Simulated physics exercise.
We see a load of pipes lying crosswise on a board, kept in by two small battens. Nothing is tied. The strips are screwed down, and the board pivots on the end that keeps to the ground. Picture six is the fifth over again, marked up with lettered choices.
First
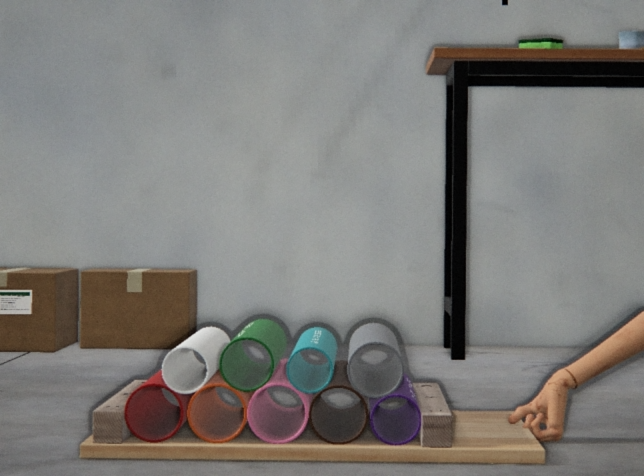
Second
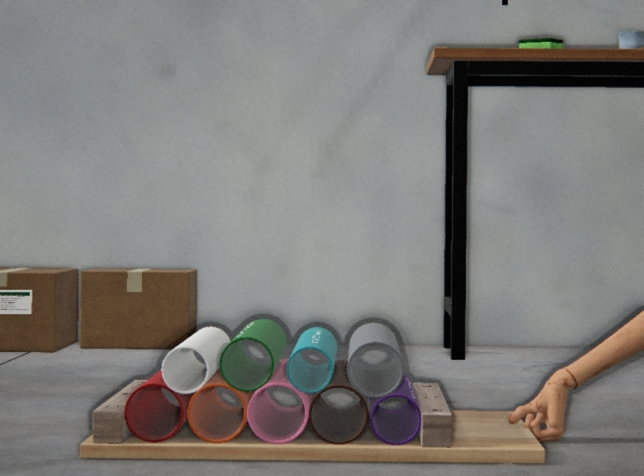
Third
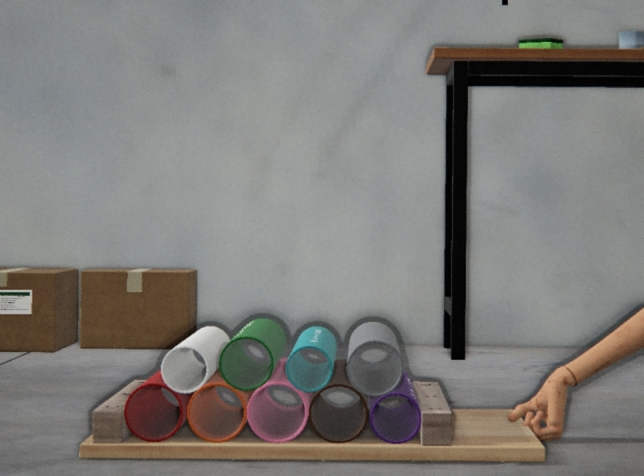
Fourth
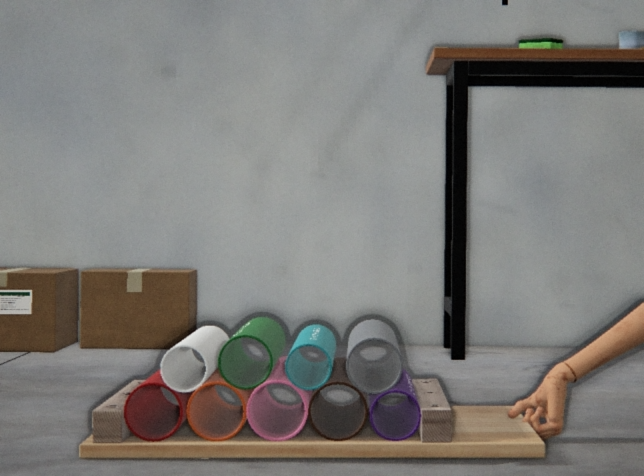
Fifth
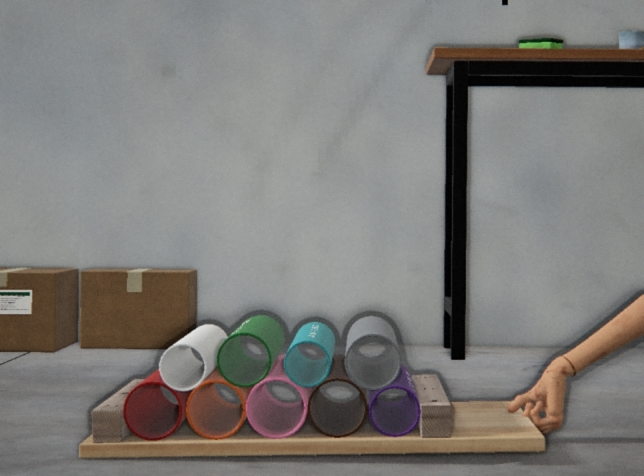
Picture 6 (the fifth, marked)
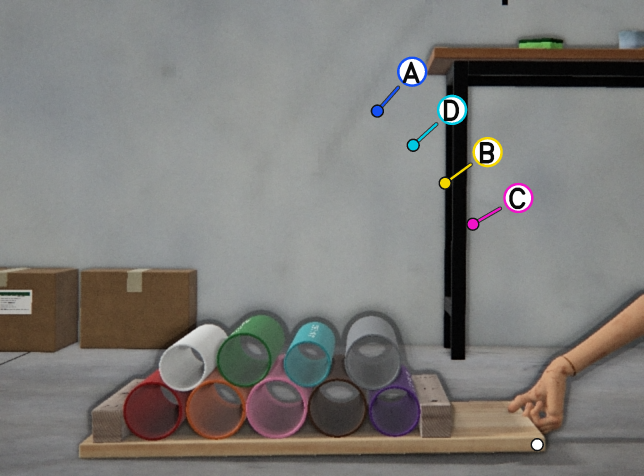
On a grey floor, a hand slightly raises one end of a board holding coloured tubes.
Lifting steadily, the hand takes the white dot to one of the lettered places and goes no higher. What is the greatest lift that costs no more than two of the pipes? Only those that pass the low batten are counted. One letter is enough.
Raise it to C.
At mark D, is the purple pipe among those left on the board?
The purple pipe: Yes.
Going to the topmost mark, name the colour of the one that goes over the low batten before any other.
The white one.
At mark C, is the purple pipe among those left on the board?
Yes, with C.
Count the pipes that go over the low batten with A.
With A, four.
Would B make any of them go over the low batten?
At B: Yes.
On the marked copy, A at (377, 111); B at (445, 183); C at (473, 224); D at (413, 146); the white dot at (537, 444).
With C. Early on, board at 19°.
Further on, board at 31°.
At the end, board at 31°, two over the low batten (green, white).
As for the rest, A four over the low batten (turquoise, green, white, grey); B three over the low batten (turquoise, green, white); D four over the low batten (turquoise, green, white, grey).
